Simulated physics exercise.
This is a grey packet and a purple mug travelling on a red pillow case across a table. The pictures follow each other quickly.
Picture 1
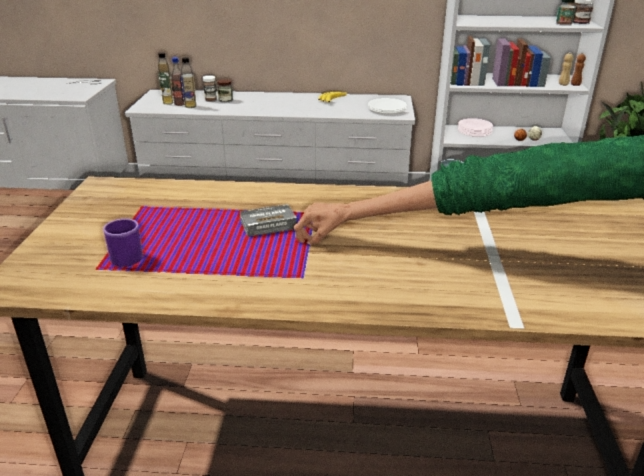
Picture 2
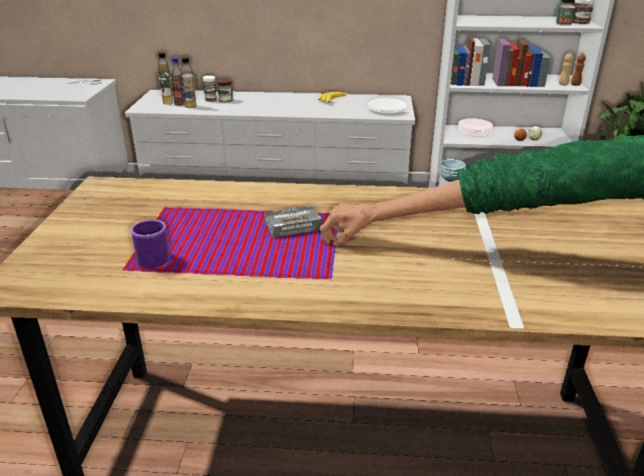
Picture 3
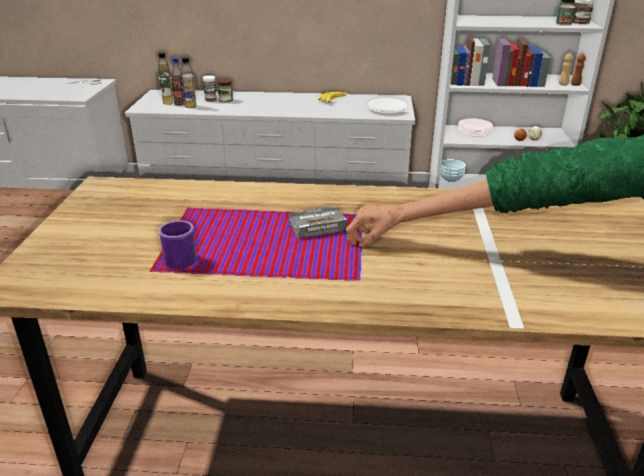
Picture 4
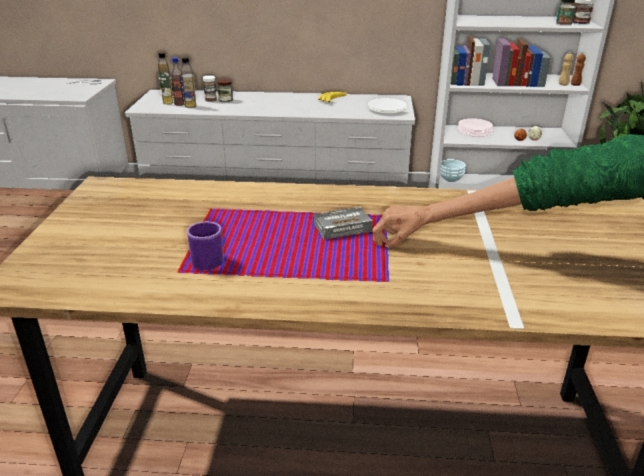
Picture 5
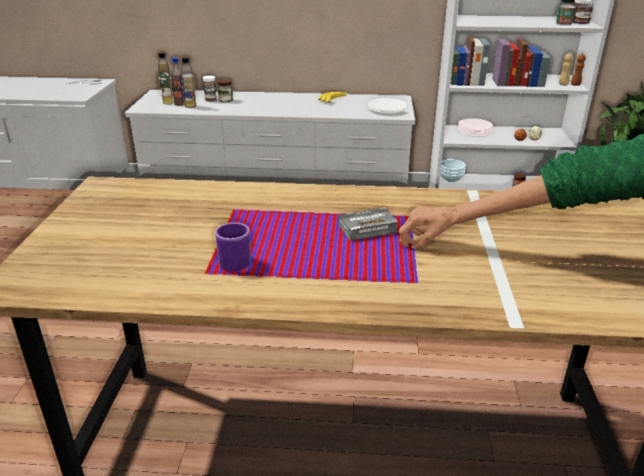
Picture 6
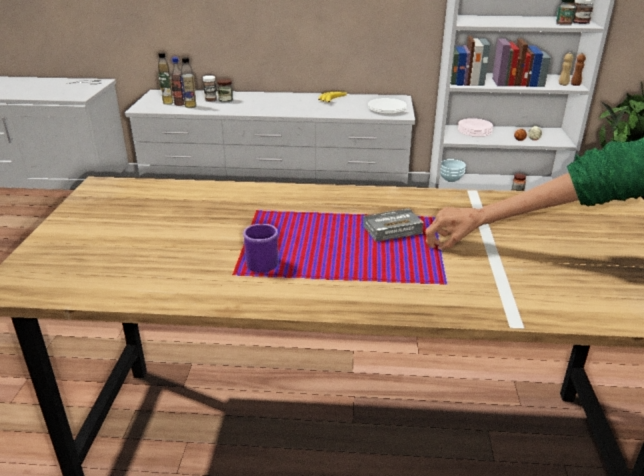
The footage shows a hand in a green sleeve pulling a red and blue striped cloth steadily rightward across a wooden table, with a purple mug and a grey packet riding along on it toward a white tape line.
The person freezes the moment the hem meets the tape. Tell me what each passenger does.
In the end the grey packet slides clear of the cloth, the purple mug keeps its seat.
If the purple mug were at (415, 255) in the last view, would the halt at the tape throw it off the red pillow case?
Placed so, it slides off.
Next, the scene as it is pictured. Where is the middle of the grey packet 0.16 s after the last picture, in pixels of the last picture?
By then it is at (470, 227).
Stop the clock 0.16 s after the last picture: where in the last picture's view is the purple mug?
Around (347, 252).
Then, 0.05 s later than the last view, hem short of the tape; grey packet on the cloth near (418, 226); purple mug on the cloth near (290, 250).
Then, 0.16 s later than the last view, hem at the tape; grey packet on the cloth near (470, 227); purple mug on the cloth near (347, 252).
Finally, hem at the tape; grey packet ahead of the hem near (529, 231); purple mug on the cloth near (420, 255). The grey packet leaves the cloth and the purple mug stays on the cloth.
